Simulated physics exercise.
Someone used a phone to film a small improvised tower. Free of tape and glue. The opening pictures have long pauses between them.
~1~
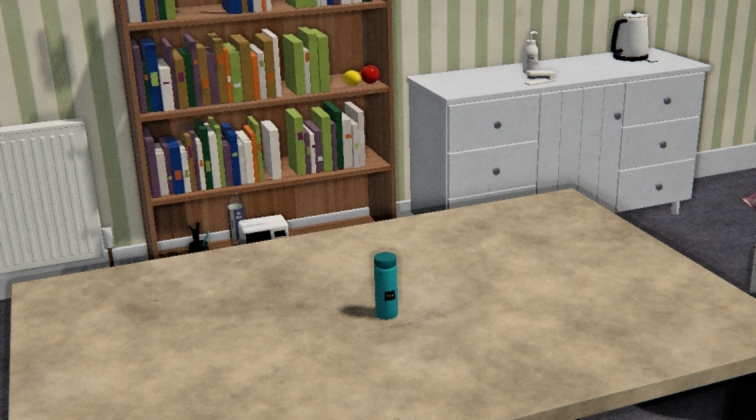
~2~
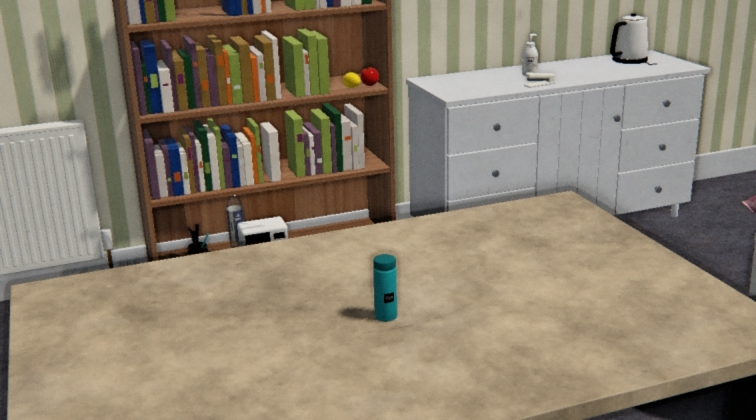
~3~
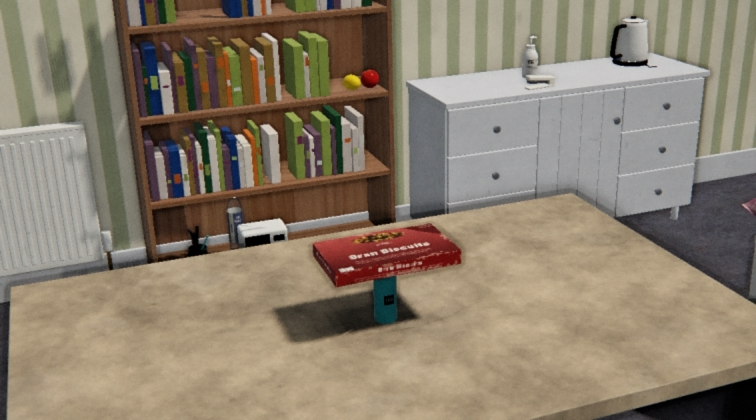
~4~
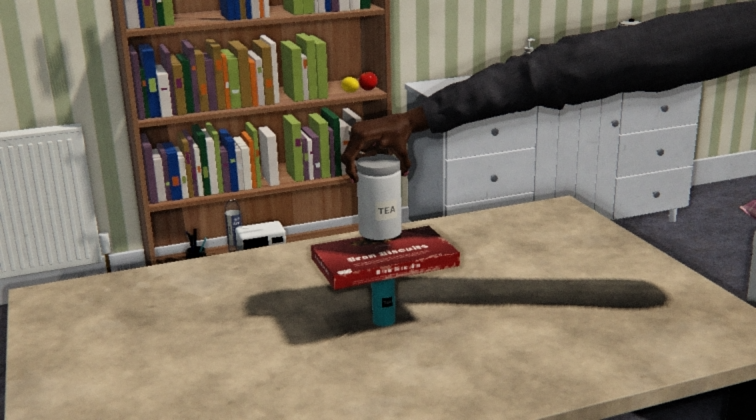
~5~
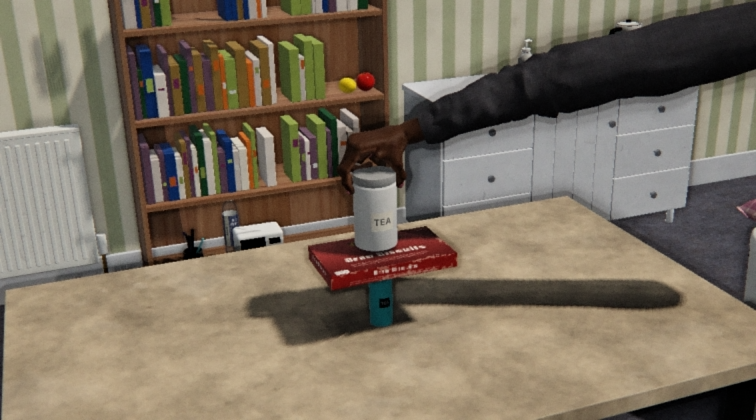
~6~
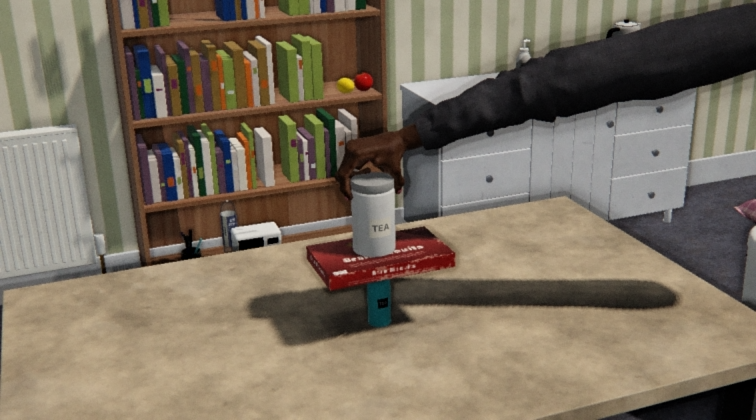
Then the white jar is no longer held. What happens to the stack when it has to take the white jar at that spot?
It remains standing.
Then, 0.20 s past the last view, nothing moves.
Then, 0.40 s past the last view, white jar resting near (373, 215).
Finally, all 3 still in place. Final places as the last picture's camera would see them, white jar near (373, 215). The stack stays up.
